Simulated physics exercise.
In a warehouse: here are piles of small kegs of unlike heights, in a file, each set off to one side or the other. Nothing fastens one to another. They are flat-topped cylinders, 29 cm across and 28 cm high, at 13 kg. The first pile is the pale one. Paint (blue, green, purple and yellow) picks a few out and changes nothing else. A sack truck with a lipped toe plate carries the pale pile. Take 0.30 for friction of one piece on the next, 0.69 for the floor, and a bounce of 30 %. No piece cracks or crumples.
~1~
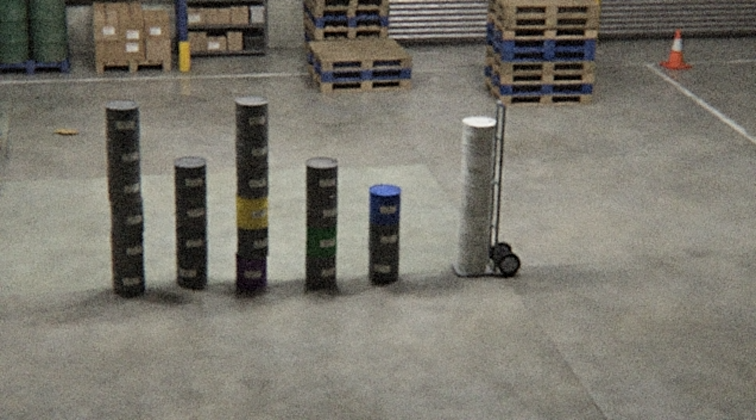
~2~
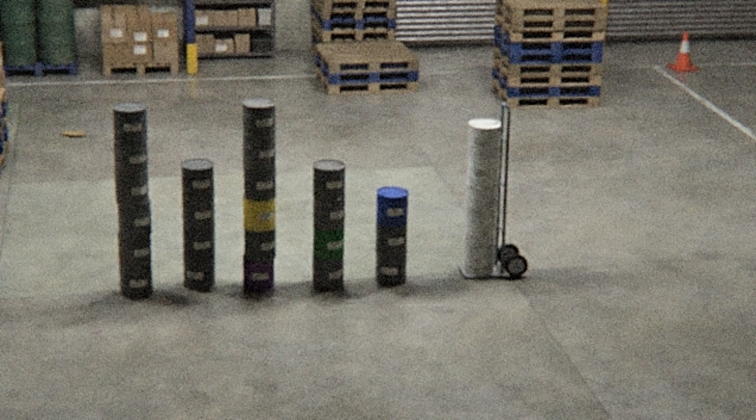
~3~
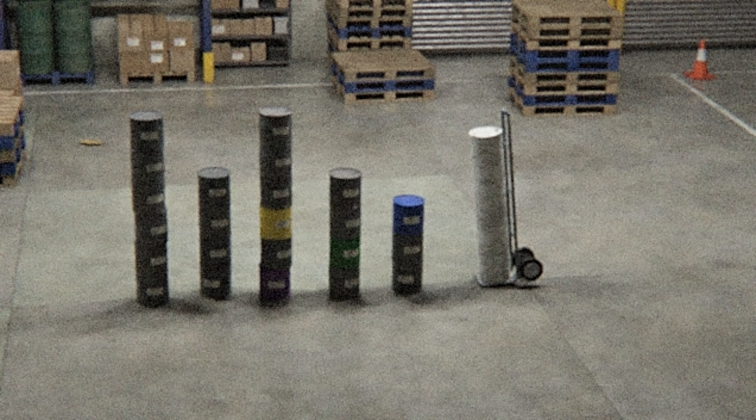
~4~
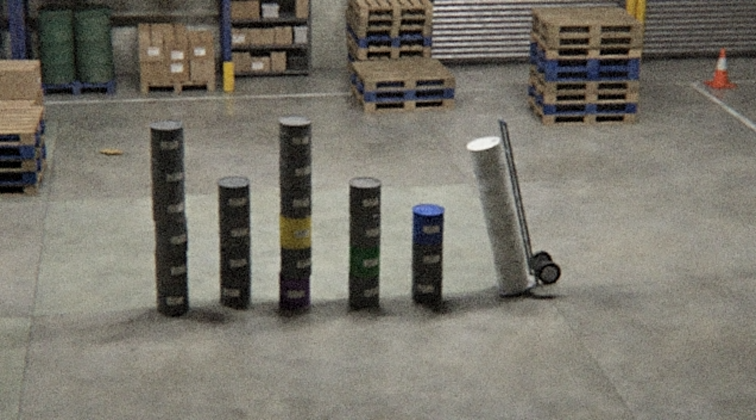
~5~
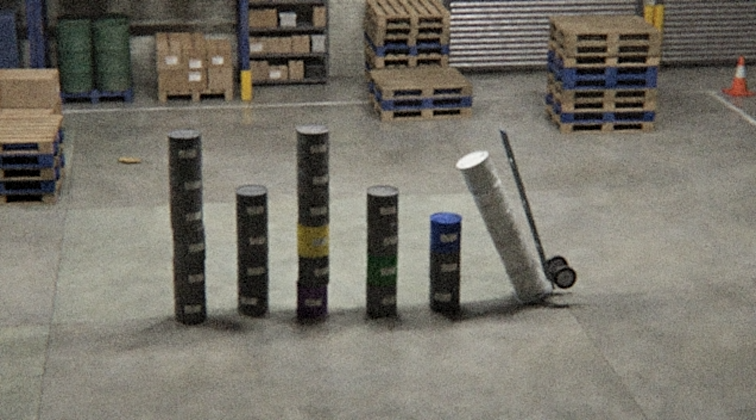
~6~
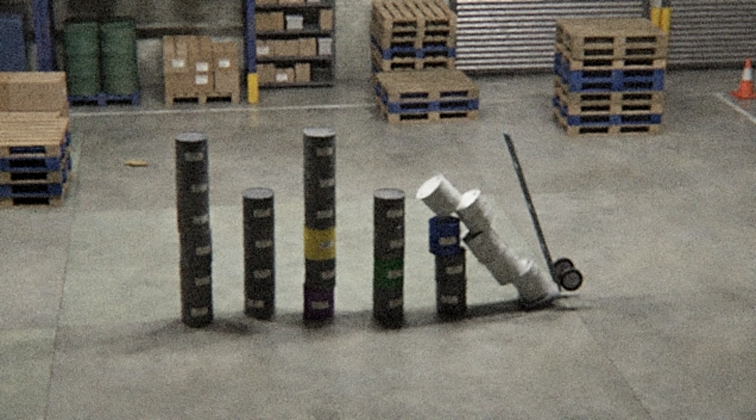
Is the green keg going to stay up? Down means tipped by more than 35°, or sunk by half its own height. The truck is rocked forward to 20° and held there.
It drops.
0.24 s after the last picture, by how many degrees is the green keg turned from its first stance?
Some 0°.
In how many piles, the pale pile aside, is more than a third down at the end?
2 in all.
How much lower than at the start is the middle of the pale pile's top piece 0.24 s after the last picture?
Some 30 cm lower.
Then, 0.24 s later than the last frame, 5 of the pale pile down; none of the 23 other kegs down, 4 disturbed; green keg unmoved; blue keg tilted 10°.
Then, 0.76 s later than the last frame, 5 of the pale pile down; none of the 23 other kegs down, 6 disturbed; green keg tilted 10°; blue keg tilted 35°, 11 cm lower.
Then, 1.36 s later than the last frame, 5 of the pale pile down; 2 of the 23 other kegs down; green keg tilted 24°; blue keg on its side.
Then, 1.84 s later than the last frame, 5 of the pale pile down; 6 of the 23 other kegs down; green keg on its side; blue keg on its side.
When it is over, 5 of the pale pile down; 6 of the 23 other kegs down; green keg on its side; blue keg on its side; yellow keg unmoved. In pixels of the last frame, middles, green keg near (328, 312), blue keg near (451, 329).
